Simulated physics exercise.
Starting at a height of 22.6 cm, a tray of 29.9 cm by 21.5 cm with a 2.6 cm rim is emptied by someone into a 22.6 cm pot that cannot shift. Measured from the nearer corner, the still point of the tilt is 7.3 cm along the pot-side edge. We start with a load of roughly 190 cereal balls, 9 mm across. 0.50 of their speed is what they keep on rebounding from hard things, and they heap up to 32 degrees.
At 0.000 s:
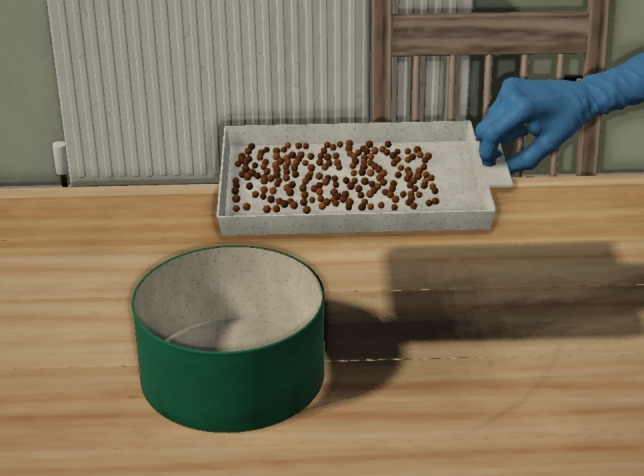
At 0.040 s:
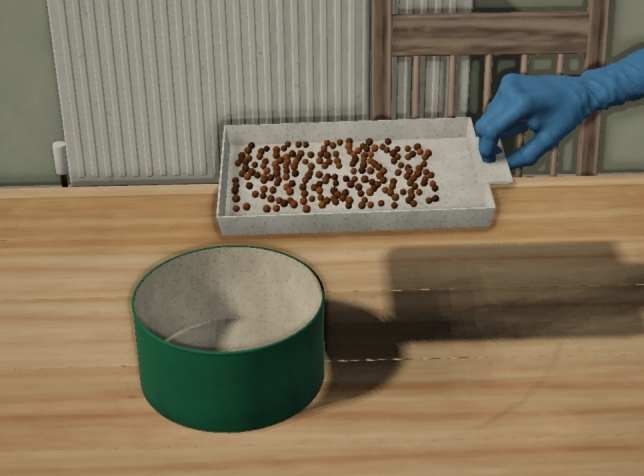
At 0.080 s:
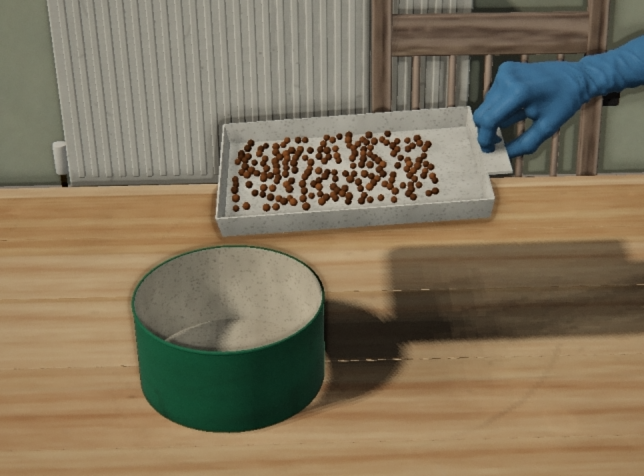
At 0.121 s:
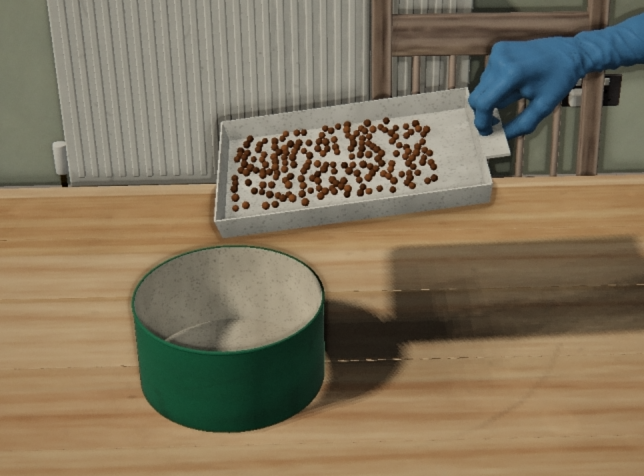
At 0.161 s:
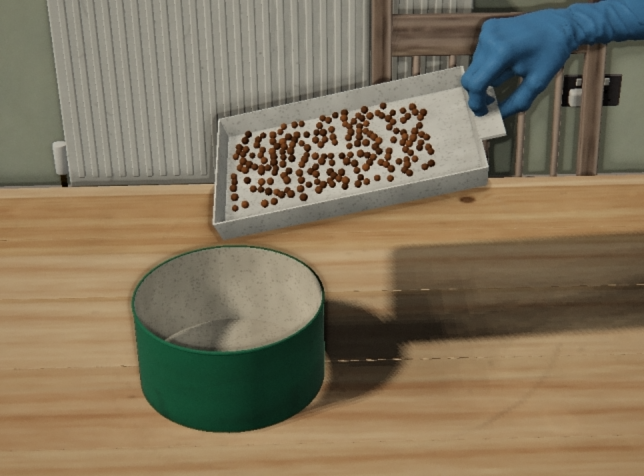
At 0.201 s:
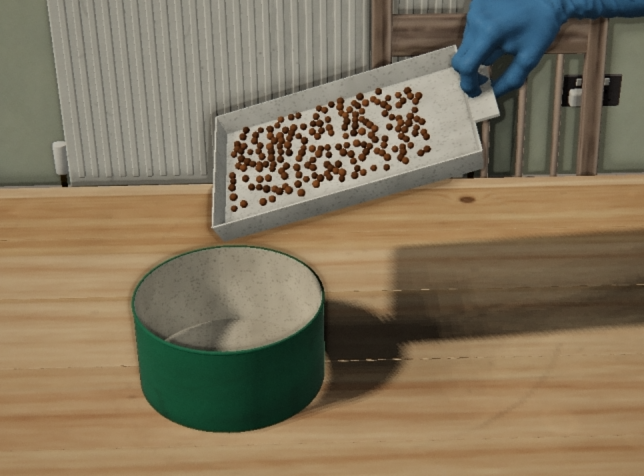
On a wooden table, a blue-gloved hand raises the right side of a tray of brown balls.
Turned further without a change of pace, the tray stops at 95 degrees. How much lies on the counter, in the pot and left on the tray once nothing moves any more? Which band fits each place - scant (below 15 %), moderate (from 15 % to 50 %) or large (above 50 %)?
Counter - scant; pot - large; tray - scant.
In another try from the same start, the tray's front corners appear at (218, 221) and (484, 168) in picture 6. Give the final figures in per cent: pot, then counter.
Pot 95 % / counter 5 %.
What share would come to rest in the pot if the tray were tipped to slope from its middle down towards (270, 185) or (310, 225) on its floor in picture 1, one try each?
I'd put it at roughly 50 per cent for the first tilt and roughly 95 per cent for the second.
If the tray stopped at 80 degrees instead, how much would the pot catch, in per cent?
Result: Close to 55 %.
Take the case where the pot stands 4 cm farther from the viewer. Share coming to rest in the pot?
I'd say some 80 per cent would end up there.
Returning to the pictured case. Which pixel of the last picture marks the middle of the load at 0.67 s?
The middle of the load should be at about (212, 208) by then.
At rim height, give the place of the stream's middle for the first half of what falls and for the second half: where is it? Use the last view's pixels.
(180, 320) or so first, later (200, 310).
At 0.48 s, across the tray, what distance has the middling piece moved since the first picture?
Displacement on the tray: Roughly 7 cm.
After 0.48 s, tilt 56 degrees; the tray holds 100 %, the pot 0 %.
Then, at 0.67 s, tilt 82 degrees; the tray holds 85 %, the pot 0 %.
After 0.98 s, tilt 95 degrees; the tray holds 25 %, the pot 60 %.
At rest (2.1 s), counter 5 %, pot 95 %, tray 5 %.
